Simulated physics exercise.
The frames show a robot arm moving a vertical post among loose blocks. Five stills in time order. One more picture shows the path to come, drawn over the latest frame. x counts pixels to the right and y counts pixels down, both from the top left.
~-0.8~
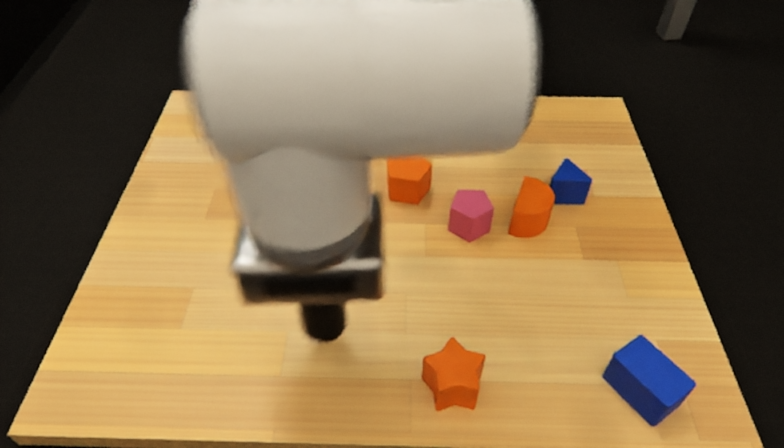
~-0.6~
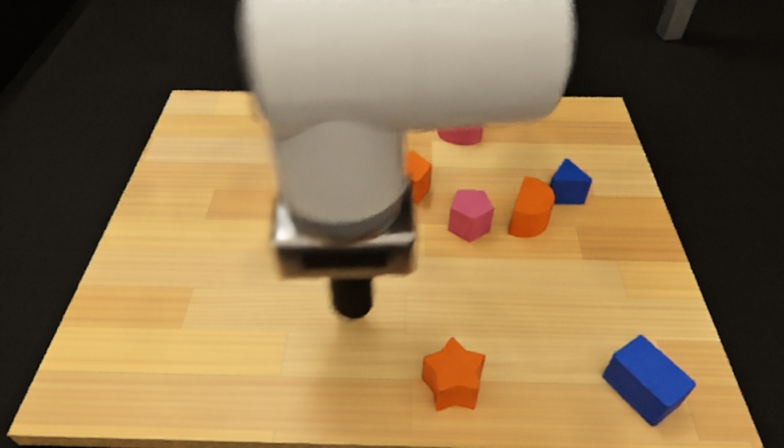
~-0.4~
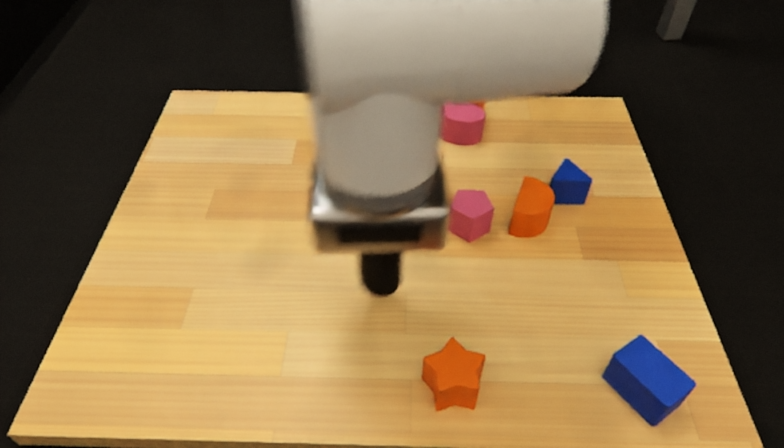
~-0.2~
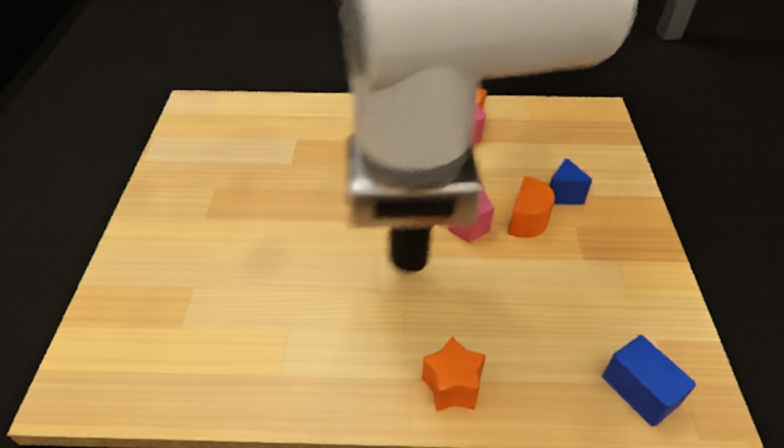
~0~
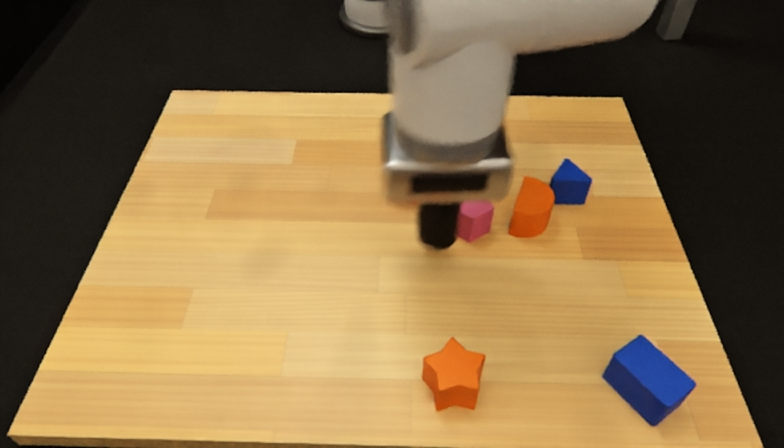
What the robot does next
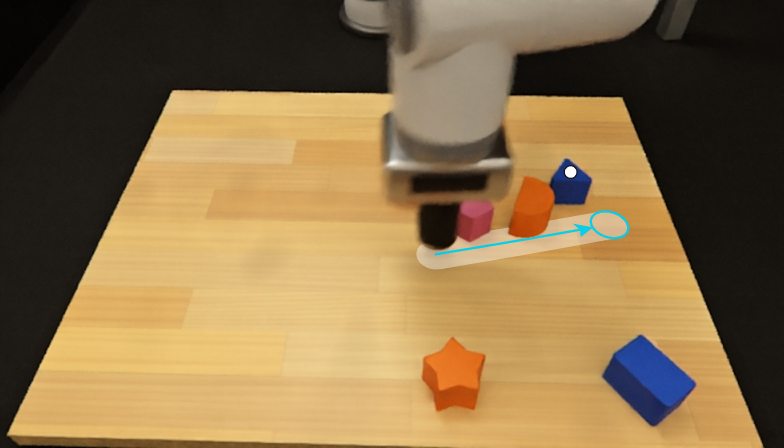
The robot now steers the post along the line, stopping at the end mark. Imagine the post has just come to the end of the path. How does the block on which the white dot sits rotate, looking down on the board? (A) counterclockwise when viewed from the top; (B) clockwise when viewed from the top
I'll go with B - clockwise when viewed from the top.
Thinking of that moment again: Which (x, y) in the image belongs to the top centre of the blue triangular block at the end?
I think it will end close to (577, 160).
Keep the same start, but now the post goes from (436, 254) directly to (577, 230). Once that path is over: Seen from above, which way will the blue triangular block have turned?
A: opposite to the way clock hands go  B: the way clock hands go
The correct letter is B.
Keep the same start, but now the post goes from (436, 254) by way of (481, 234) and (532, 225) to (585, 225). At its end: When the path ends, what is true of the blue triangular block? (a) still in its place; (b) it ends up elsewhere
It's b.
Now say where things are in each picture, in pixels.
The first frame shows post tip at (325, 326); block tops, orange pentagon at (408, 165); pink pentagon at (472, 202); orange D-shaped block at (534, 196); blue triangular block at (571, 172).
The second frame shows post at (353, 304); blocks unchanged.
The third frame shows post at (381, 281); blocks unchanged.
The fourth frame shows post at (409, 259); blocks unchanged.
The fifth frame shows post at (437, 237); orange pentagon hidden; pink pentagon at (472, 202); orange D-shaped block at (534, 196); blue triangular block at (571, 172).
Path on the board, from (436, 254) to (609, 224); the dot is on the blue triangular block.
What follows on the original path. One third of the way, post at (499, 227); pink pentagon at (486, 194), turned 55° anticlockwise.
Two thirds of the way, post at (560, 217); pink pentagon at (486, 194), turned 55° anticlockwise; orange D-shaped block at (559, 180), turned 65° anticlockwise; blue triangular block at (575, 164), turned 45° clockwise.
At the end, post at (617, 207); orange pentagon in place; pink pentagon at (486, 194), turned 55° anticlockwise; orange D-shaped block at (569, 181), turned 115° anticlockwise; blue triangular block at (577, 160), turned 35° clockwise.
